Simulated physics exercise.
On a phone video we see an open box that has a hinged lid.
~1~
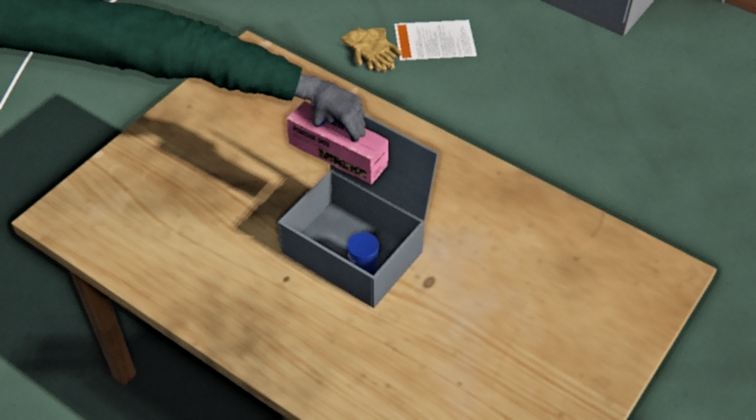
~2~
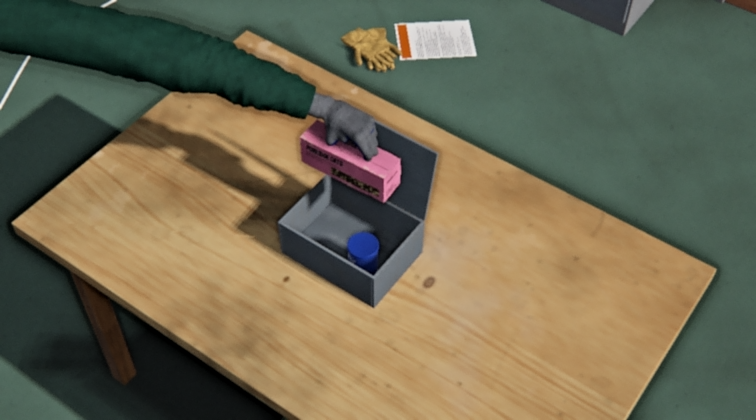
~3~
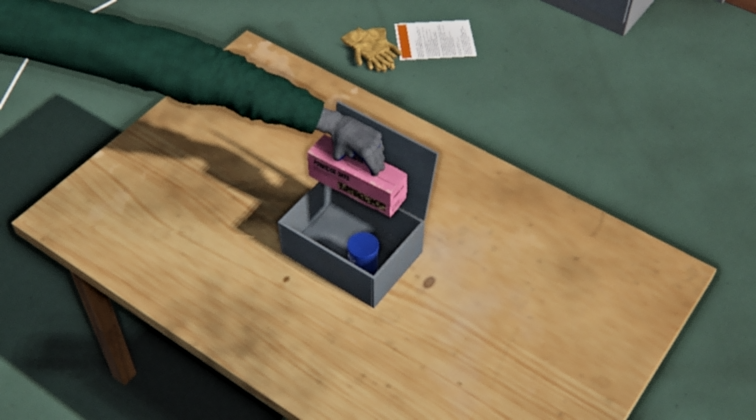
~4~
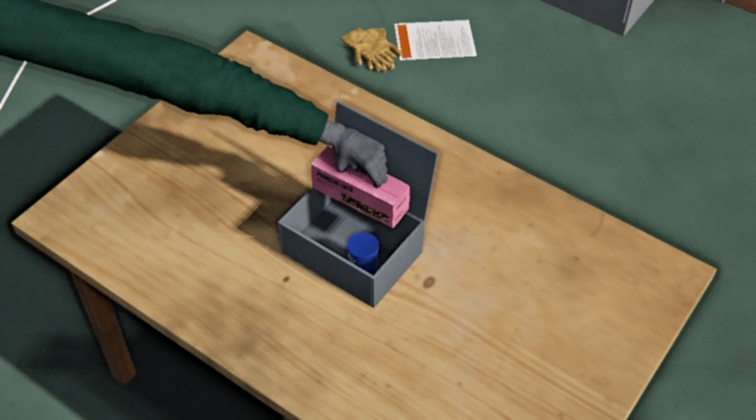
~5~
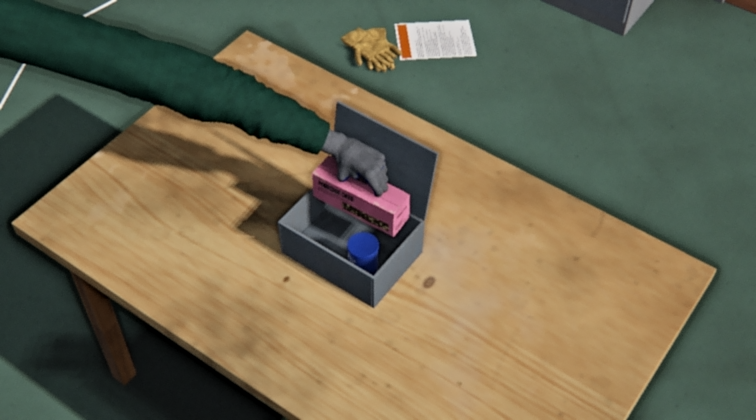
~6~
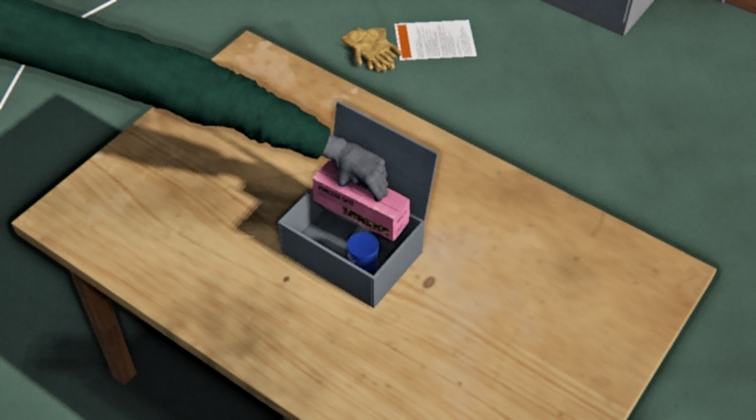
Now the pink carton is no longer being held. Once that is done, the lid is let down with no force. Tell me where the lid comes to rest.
Well, the lid goes all the way down, see.
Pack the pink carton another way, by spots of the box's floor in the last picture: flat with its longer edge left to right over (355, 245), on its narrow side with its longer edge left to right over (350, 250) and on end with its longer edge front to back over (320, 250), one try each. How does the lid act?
In order: Lid shuts, lid shuts, lid stays open.
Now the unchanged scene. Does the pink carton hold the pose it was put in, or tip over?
At the finish the pink carton holds its orientation.
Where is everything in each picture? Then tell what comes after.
In the first picture, still above its spot; pink carton (337, 142); blue tin (363, 257).
In the second picture, still above its spot; pink carton (350, 160); blue tin (363, 257).
In the third picture, still above its spot; pink carton (357, 175); blue tin (363, 257).
In the fourth picture, still above its spot; pink carton (360, 186); blue tin (363, 257).
In the fifth picture, still above its spot; pink carton (361, 195); blue tin (363, 257).
In the sixth picture, in place under the hand; pink carton (361, 200); blue tin (363, 257).
Then, 0.30 s after the last picture, pink carton slid a little near (361, 225).
Then, 1.40 s after the last picture, lid 72° above the rim; pink carton slid a little near (361, 226).
Then, 1.80 s after the last picture, lid 39° above the rim; pink carton slid a little near (361, 226).
Then, 2.10 s after the last picture, lid 6° above the rim; pink carton slid a little near (361, 226).
At rest, lid shut; moved from the start, pink carton; blue tin in place. Seen from the same camera at the end, pink carton near (361, 226).
